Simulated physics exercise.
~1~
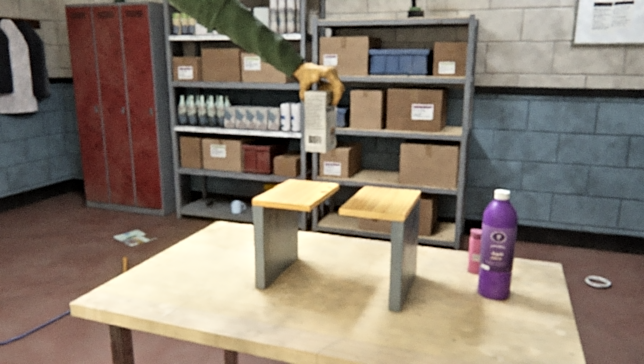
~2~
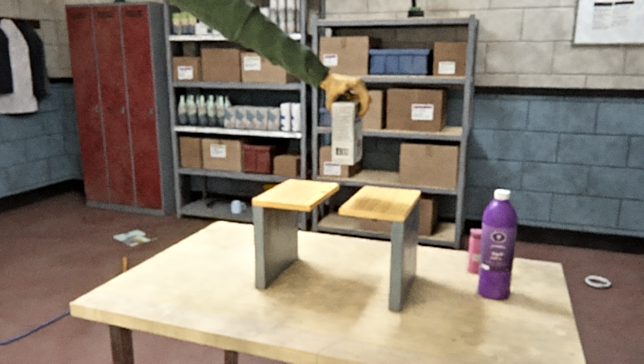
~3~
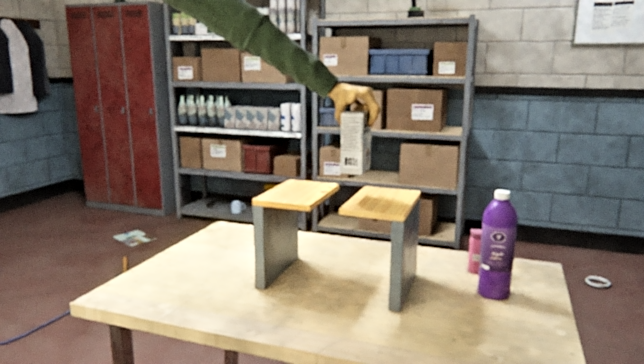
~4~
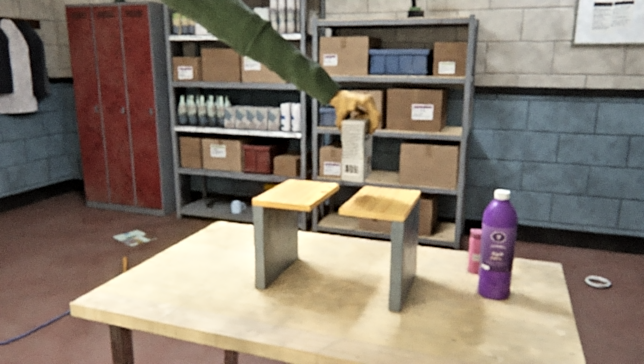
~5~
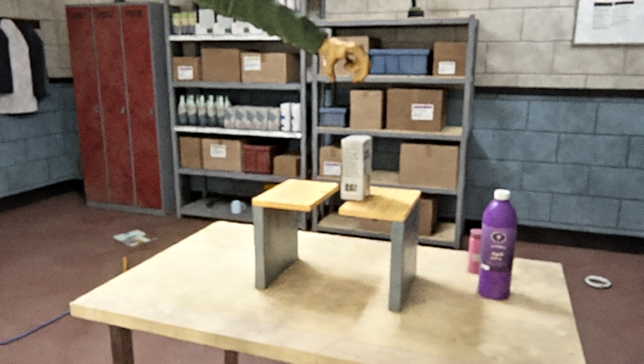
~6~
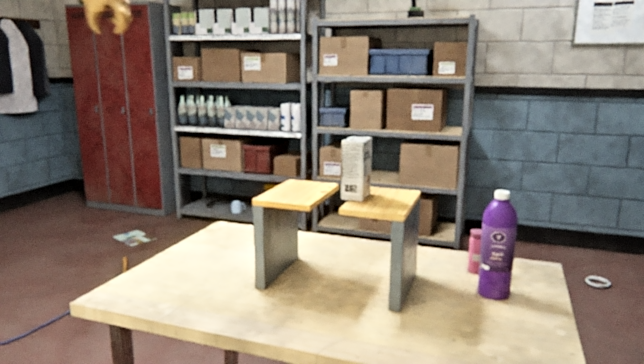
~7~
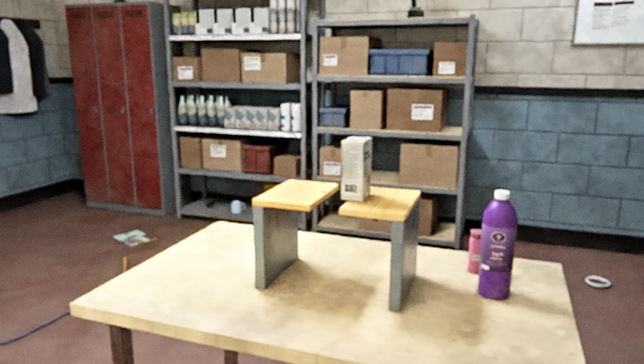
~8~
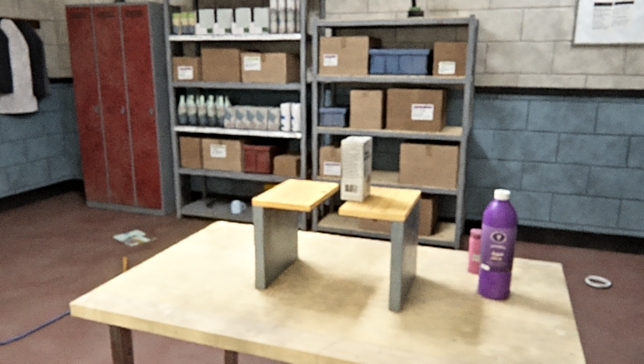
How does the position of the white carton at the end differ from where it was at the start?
At the start the white carton is held in the air by a hand above the stand. At the end it is lower and a little further right, standing upright on the right part of the stand's top, beside the gap.
